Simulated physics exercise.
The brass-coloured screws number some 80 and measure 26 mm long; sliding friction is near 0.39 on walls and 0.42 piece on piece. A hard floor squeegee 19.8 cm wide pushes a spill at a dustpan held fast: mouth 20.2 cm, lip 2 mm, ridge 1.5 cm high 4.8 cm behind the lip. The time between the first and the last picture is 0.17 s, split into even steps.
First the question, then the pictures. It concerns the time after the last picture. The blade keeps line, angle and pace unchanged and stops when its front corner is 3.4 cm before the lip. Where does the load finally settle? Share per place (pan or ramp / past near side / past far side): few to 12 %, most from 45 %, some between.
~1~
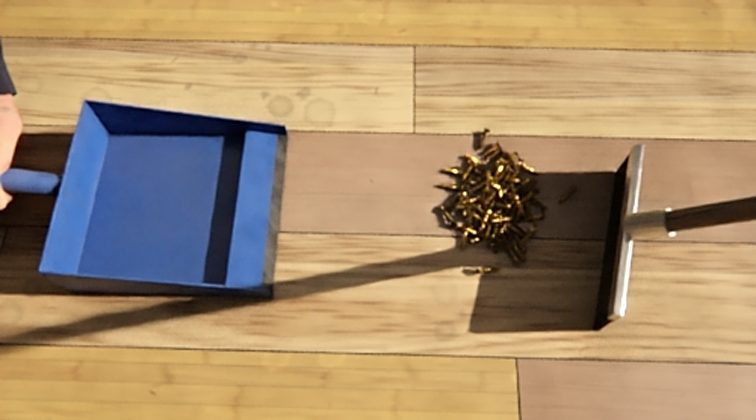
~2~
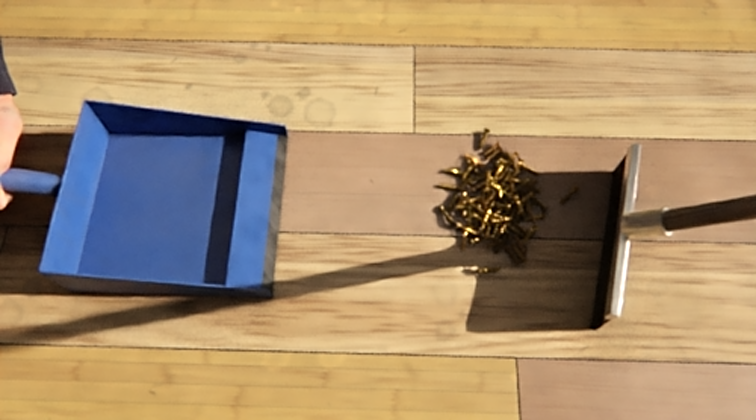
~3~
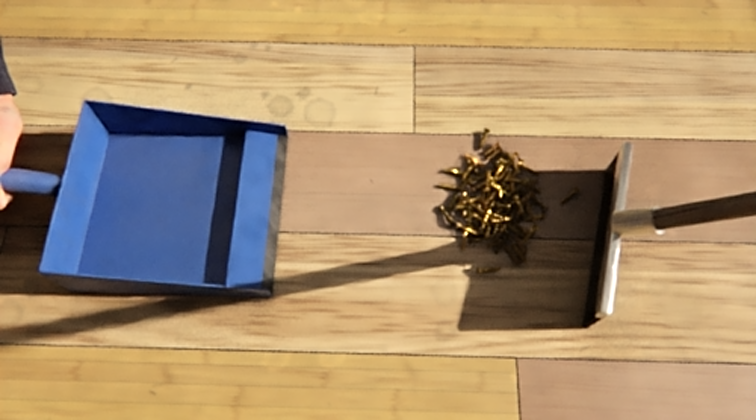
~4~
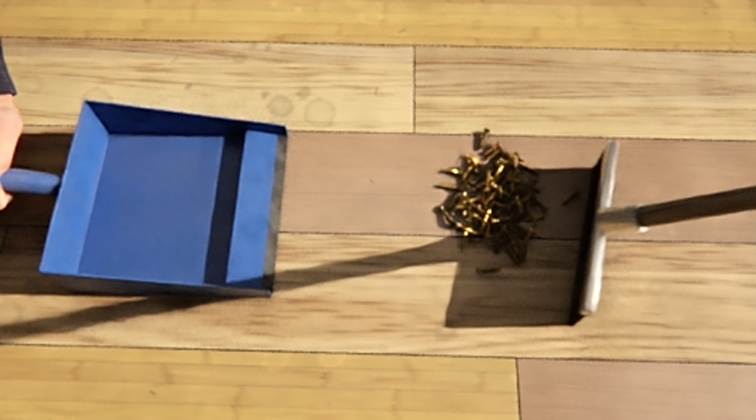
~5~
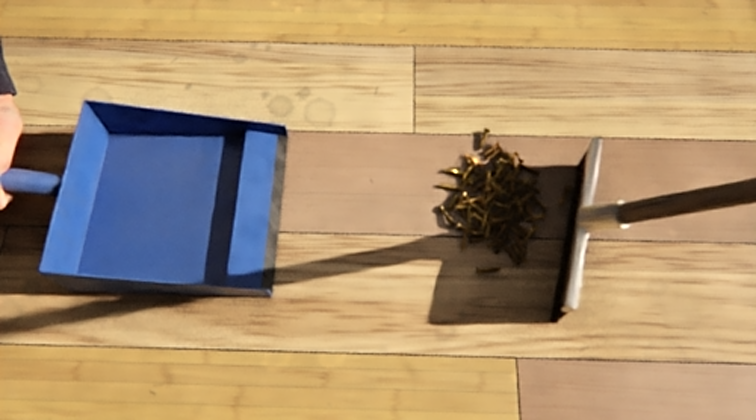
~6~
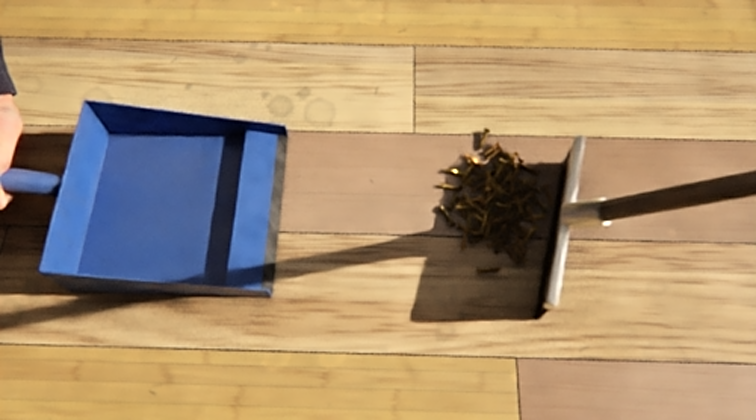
Pan: Few. Near side: Few. Far side: Some.
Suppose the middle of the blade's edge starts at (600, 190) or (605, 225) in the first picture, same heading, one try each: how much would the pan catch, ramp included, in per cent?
Roughly 5 % and 0 %.
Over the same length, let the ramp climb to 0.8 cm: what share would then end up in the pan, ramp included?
I'd put it near 0 per cent, ramp counted.
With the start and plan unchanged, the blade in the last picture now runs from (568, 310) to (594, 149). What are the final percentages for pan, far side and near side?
Pan: 0, far side: 30, near side: 0.
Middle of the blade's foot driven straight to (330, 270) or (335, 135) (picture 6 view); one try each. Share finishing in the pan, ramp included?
Some 0 and 0 per cent.
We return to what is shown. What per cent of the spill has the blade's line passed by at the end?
I'd say close to 5 per cent.
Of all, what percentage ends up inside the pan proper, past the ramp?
Around 0 percent.
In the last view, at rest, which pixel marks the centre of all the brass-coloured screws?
Approximately (307, 168) in the last view.
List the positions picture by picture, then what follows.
Blade from (614, 315) to (635, 152), moved 0.0 cm, 0 of the pieces shifted so far; middle of the pieces at (501, 194); pan at (169, 209), in the first frame.
Blade from (611, 314) to (633, 152), moved 0.3 cm, 0 of the pieces shifted so far; middle of the pieces at (501, 194), in the second frame.
Blade from (602, 313) to (624, 151), moved 1.2 cm, 0 of the pieces shifted so far; middle of the pieces at (501, 194), in the third frame.
Blade from (586, 310) to (610, 148), moved 2.7 cm, 0 of the pieces shifted so far; middle of the pieces at (501, 194), in the fourth frame.
Blade from (568, 307) to (594, 146), moved 4.5 cm, 1 of the pieces shifted so far; middle of the pieces at (501, 194), in the fifth frame.
Blade from (549, 303) to (577, 143), moved 6.4 cm, 1 of the pieces shifted so far; middle of the pieces at (501, 194); pan at (169, 209), in the sixth frame.
Then, 0.23 s after the last picture, middle of the blade 18 cm from the lip; 0 % over the lip, far side 5 %, near side 0 %.
Then, 0.38 s after the last picture, middle of the blade 10 cm from the lip; 0 % over the lip, far side 15 %, near side 0 %.
Then, 0.66 s after the last picture, middle of the blade 6 cm from the lip; 0 % over the lip, far side 30 %, near side 0 %.
In the end, pan 0 %, near side 0 %, far side 30 %, in front of the lip or behind the blade 70 %.
